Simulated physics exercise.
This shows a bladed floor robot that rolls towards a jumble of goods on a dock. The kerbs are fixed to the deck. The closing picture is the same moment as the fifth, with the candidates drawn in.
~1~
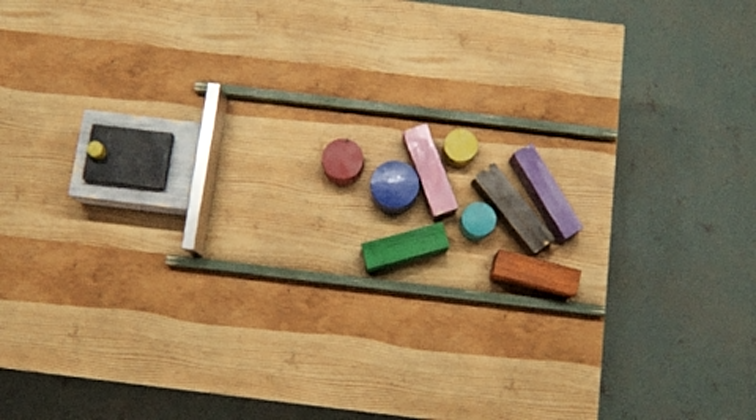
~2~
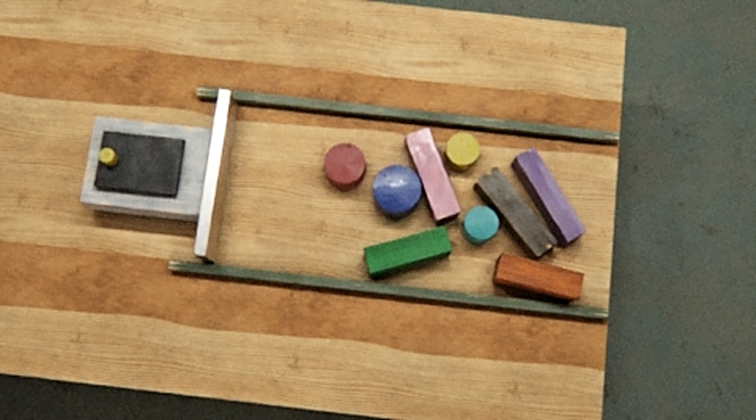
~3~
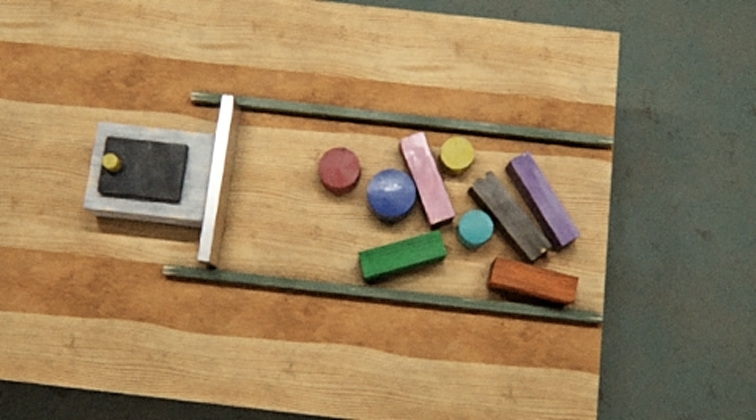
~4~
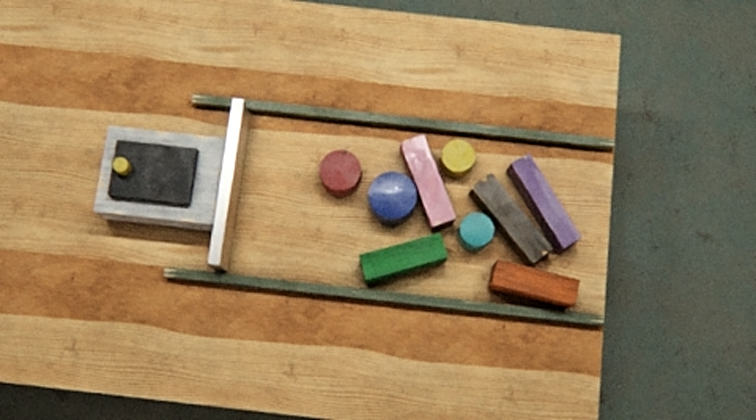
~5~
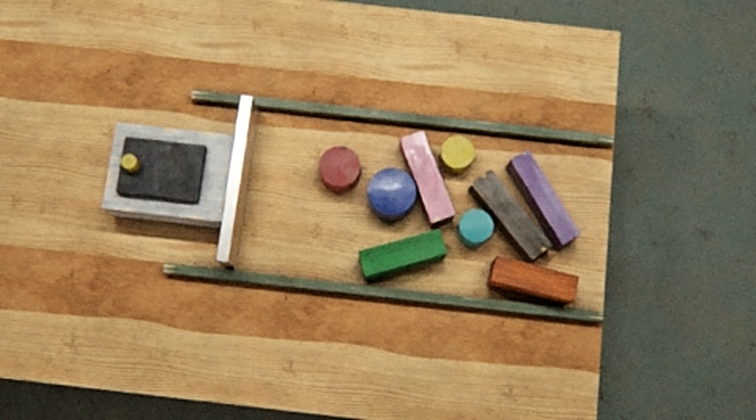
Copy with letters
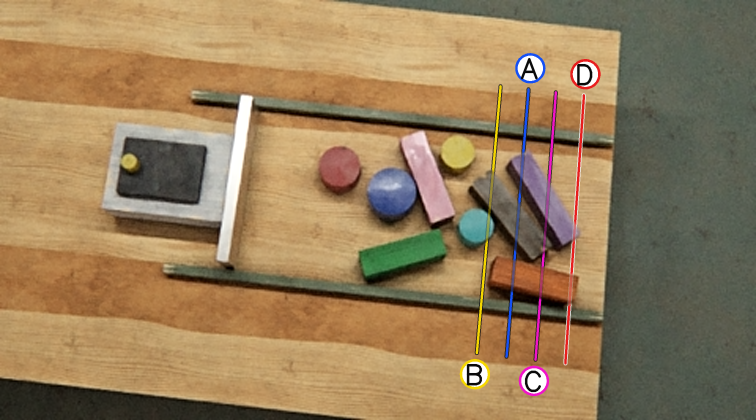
At the start, a bladed robot sits at the left of a wooden dock, between two rails, facing a loose jumble of coloured canisters and bars. It then rolls slowly a short way right, narrowing the gap to the red canister, while the goods stay unmoved.
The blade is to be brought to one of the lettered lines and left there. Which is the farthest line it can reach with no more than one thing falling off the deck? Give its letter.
Stop at B.
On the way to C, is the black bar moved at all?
Yes.
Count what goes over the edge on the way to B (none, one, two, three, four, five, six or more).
By then, one.
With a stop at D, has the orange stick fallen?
Yes.
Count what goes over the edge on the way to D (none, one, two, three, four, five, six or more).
Six or more.
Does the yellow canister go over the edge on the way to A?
No.
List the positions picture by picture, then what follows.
Red canister (343, 162); yellow canister (460, 149); pink bar (429, 172), in the first frame.
Robot (146, 164); orange stick (538, 278), in the second frame.
Robot (150, 169); turquoise canister (474, 230), in the third frame.
Robot (160, 173); blue canister (392, 199), in the fourth frame.
Robot (168, 170); red canister (340, 170); yellow canister (456, 156); pink bar (426, 179), in the fifth frame.
On the copy, A at (518, 219); B at (489, 216); C at (546, 222); D at (575, 225).
On B. First, robot (261, 180); red canister (358, 172); purple bar (543, 200).
Then, robot (353, 190); purple bar (552, 196); orange stick (543, 284).
Finally, robot (422, 198); orange stick over the edge; purple bar (606, 188); one fallen.
By contrast, A drops four; C drops four; D drops six.
